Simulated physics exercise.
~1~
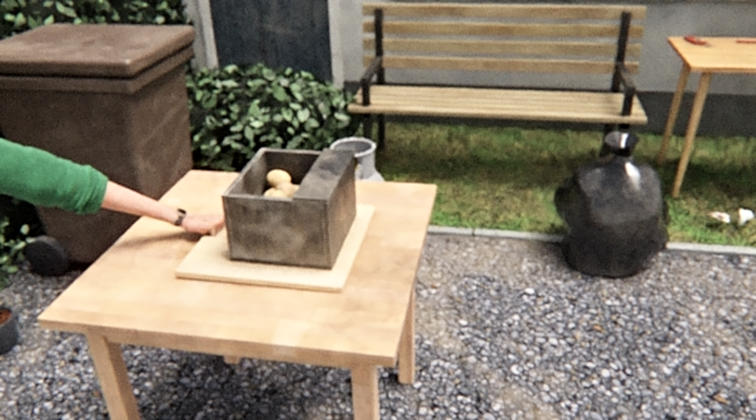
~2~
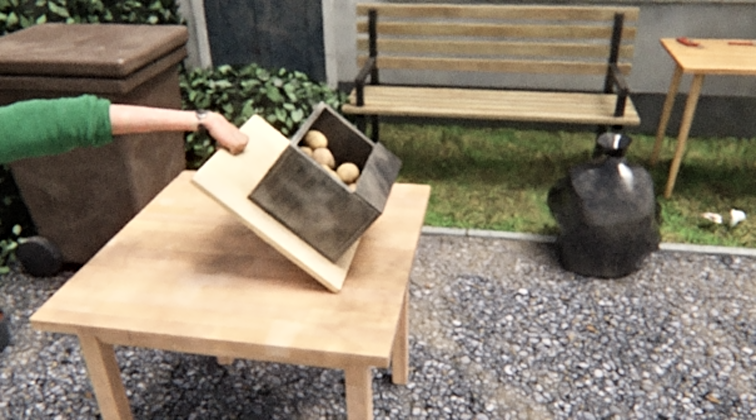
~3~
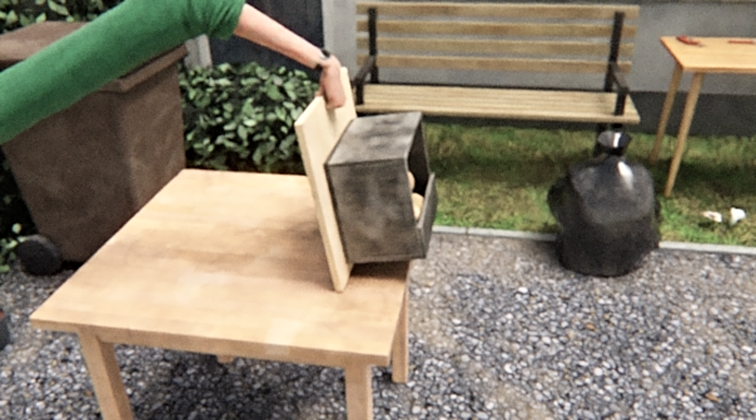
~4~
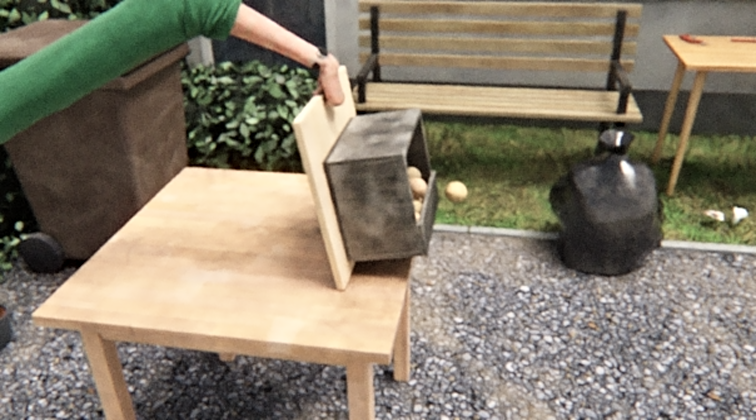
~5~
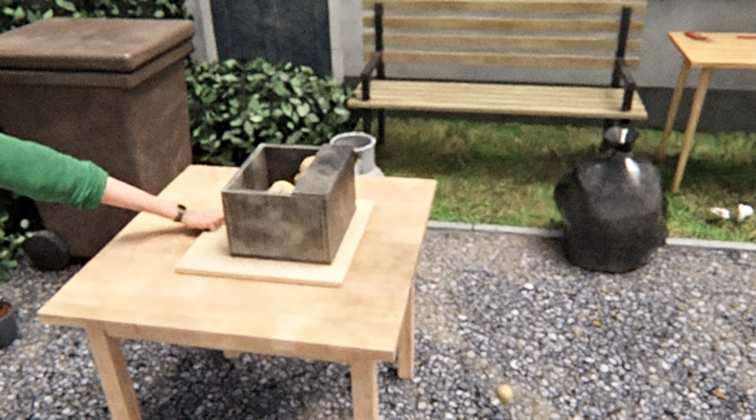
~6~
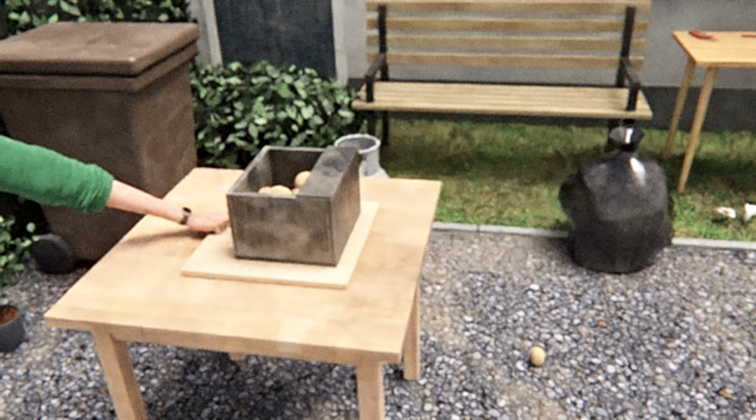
Arm in green sleeve tilting a board and dark box of potatoes rightward, then lowering both flat, leaving one potato on gravel.
